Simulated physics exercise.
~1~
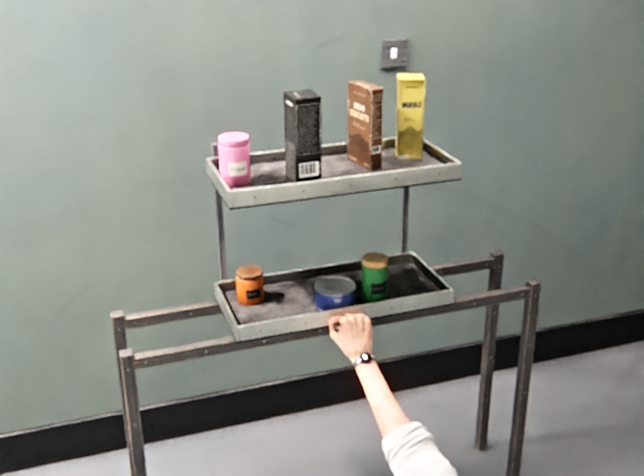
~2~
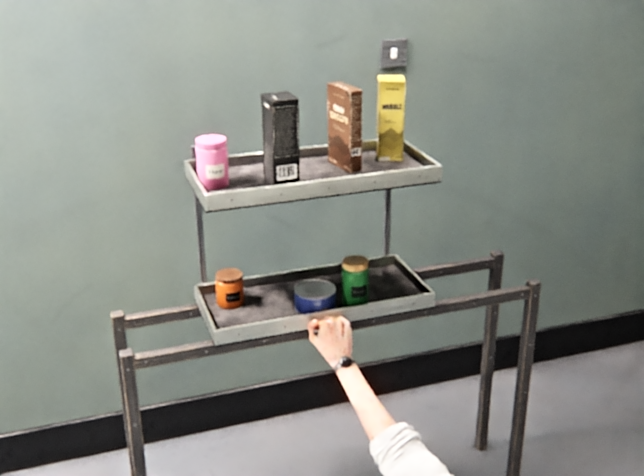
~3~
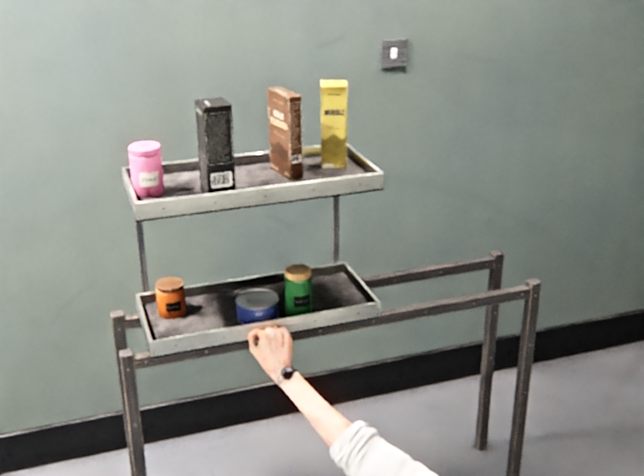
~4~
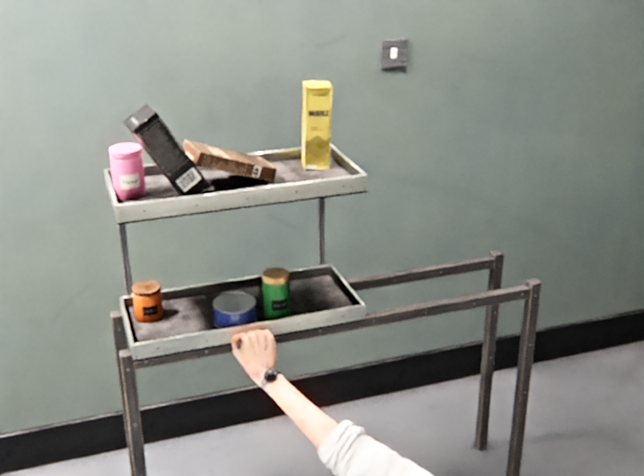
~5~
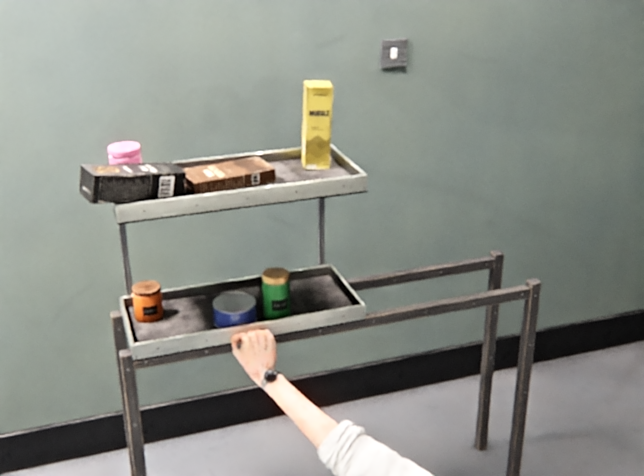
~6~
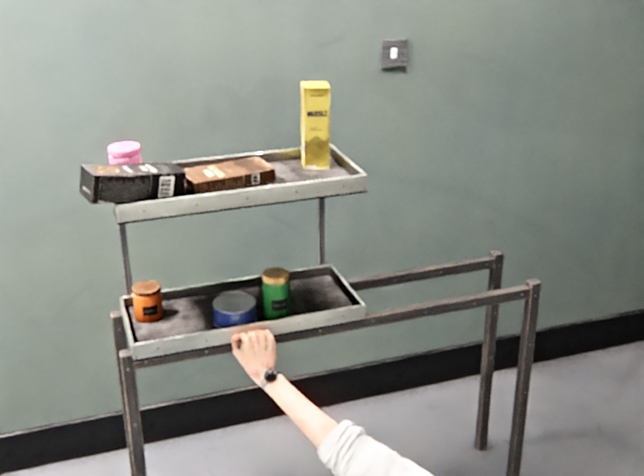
Hand sliding a two-level tray left along rails until it stops, the black carton and brown packet toppling on the upper level.
